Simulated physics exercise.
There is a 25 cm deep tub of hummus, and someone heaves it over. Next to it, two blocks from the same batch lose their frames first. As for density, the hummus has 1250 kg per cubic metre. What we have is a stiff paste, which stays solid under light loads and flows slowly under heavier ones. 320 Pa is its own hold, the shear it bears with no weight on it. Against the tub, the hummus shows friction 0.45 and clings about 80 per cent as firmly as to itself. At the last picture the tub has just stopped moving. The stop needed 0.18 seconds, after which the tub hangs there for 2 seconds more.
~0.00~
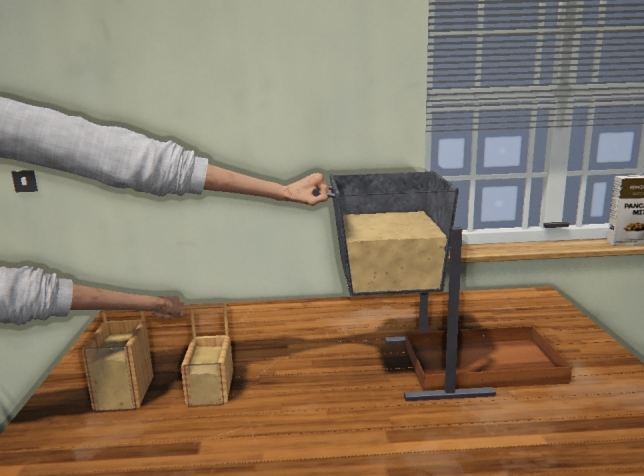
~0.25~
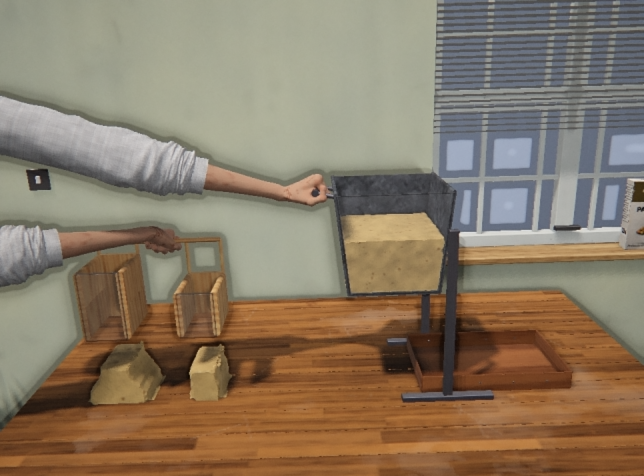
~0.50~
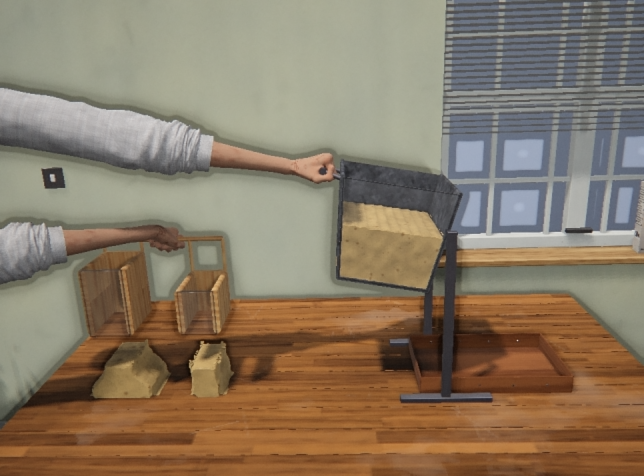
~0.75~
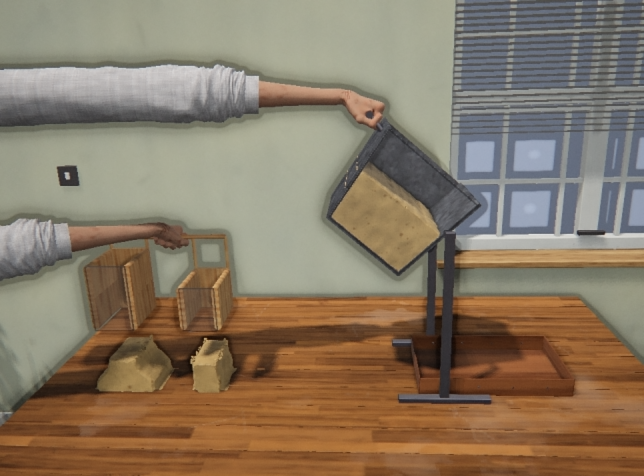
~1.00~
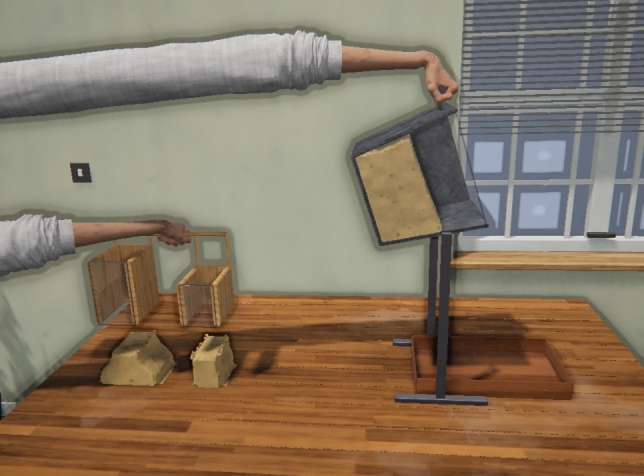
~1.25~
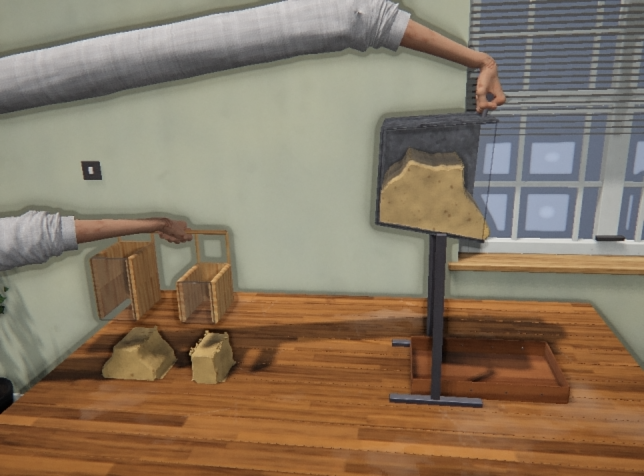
To begin with, two small blocks of a tan substance sit in wooden holders beside a grey tub of it on a stand. One hand lifts the holders away and the blocks slump, then another hand turns the tub clockwise onto its side, and the mass inside sags toward its lower wall.
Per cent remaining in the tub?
Roughly 44 %.
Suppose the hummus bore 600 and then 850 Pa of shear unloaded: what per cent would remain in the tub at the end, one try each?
Expect about 65 in a hundred, then about 100 in a hundred.
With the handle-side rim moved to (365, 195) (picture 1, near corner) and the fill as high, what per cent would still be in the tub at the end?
Around 65 percent would still be in the tub at the end.
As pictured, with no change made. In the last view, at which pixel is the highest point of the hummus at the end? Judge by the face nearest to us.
Highest point: Approx. (413, 202).
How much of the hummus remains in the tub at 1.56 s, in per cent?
It's something like 50 % of the original load.
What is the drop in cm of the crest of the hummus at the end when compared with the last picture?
About 10 cm.
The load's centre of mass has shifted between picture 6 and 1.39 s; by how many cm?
Shift: Some 7 cm.
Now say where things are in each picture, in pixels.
In the first picture, handle-side rim at (340, 195), tilt 0 degrees; top of the hummus at (355, 240); blocks stand 15 cm, 9.9 cm (left to right).
In the second picture, handle-side rim at (338, 196), tilt 0 degrees; top of the hummus at (353, 241); blocks stand 11 cm, 9.6 cm (left to right).
In the third picture, handle-side rim at (345, 177), tilt 10 degrees; top of the hummus at (349, 225); blocks stand 10 cm, 9.5 cm (left to right).
In the fourth picture, handle-side rim at (391, 129), tilt 41 degrees; top of the hummus at (366, 174); blocks stand 10 cm, 9.5 cm (left to right).
In the fifth picture, handle-side rim at (457, 112), tilt 73 degrees; top of the hummus at (405, 140); blocks stand 10 cm, 9.5 cm (left to right).
In the sixth picture, handle-side rim at (497, 124), tilt 93 degrees; top of the hummus at (410, 163); blocks stand 10 cm, 9.5 cm (left to right).
After 1.39 s, the tub is at 93 degrees and holds 75 %.
After 1.56 s, the tub is at 93 degrees and holds 50 %.
After 1.73 s, the tub is at 93 degrees and holds 44 %.
After 1.90 s, the tub is at 93 degrees and holds 44 %.
After 3.25 s, at the end, the tub is at 93 degrees and holds 44 %.
